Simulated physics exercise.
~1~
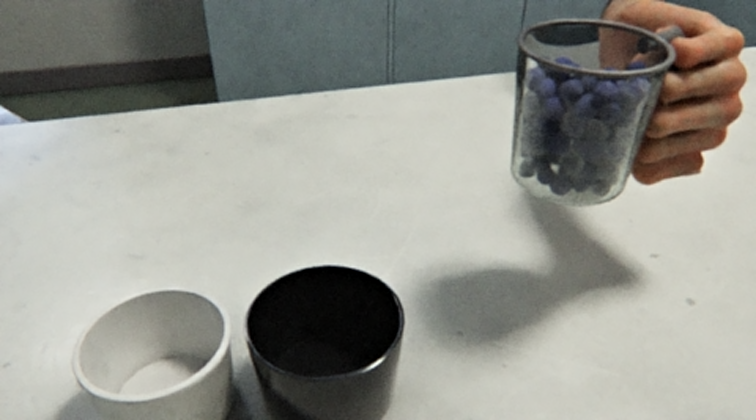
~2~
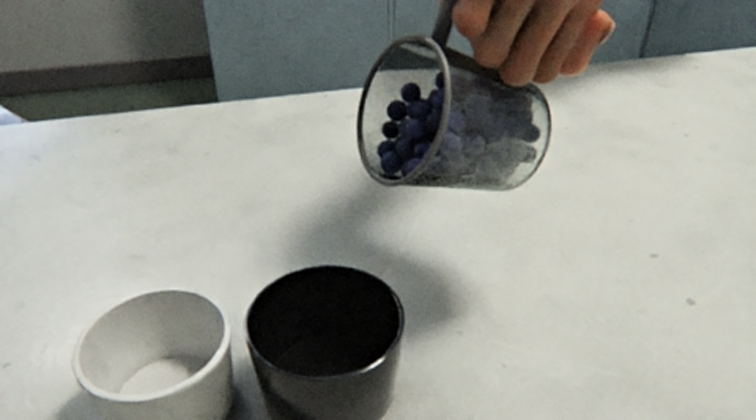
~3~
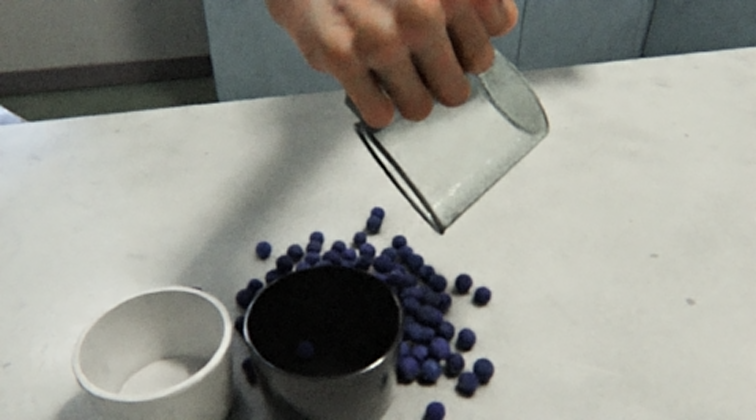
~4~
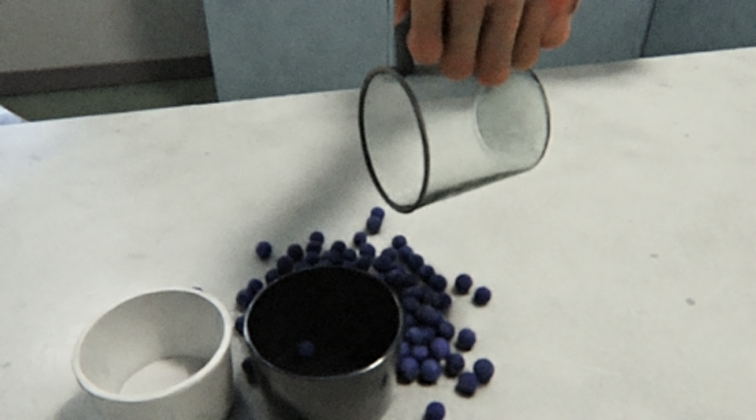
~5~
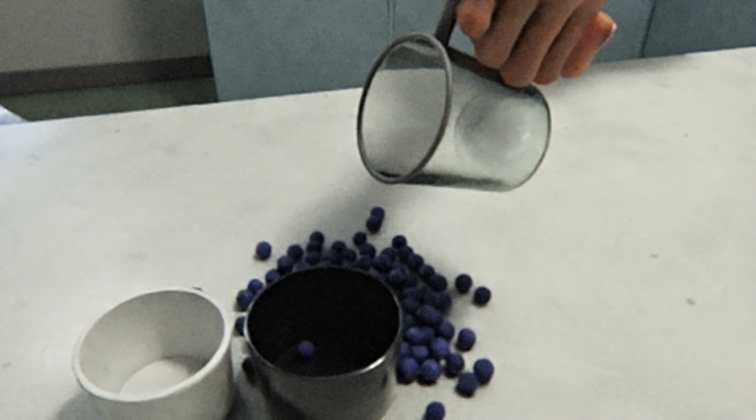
A clear cup full of dark blue blueberries, held by a hand, starts upright above a pale table, up and to the right of a black dish and a white dish. The hand moves it left and tips it onto its side, the berries gathering toward the rim. It tilts further until its mouth points down, and the berries spill out, scattering over the table around and behind the black dish. The hand then turns the emptied cup partway back. It ends still held tilted in the air, with nearly all the berries on the table and the white dish empty.
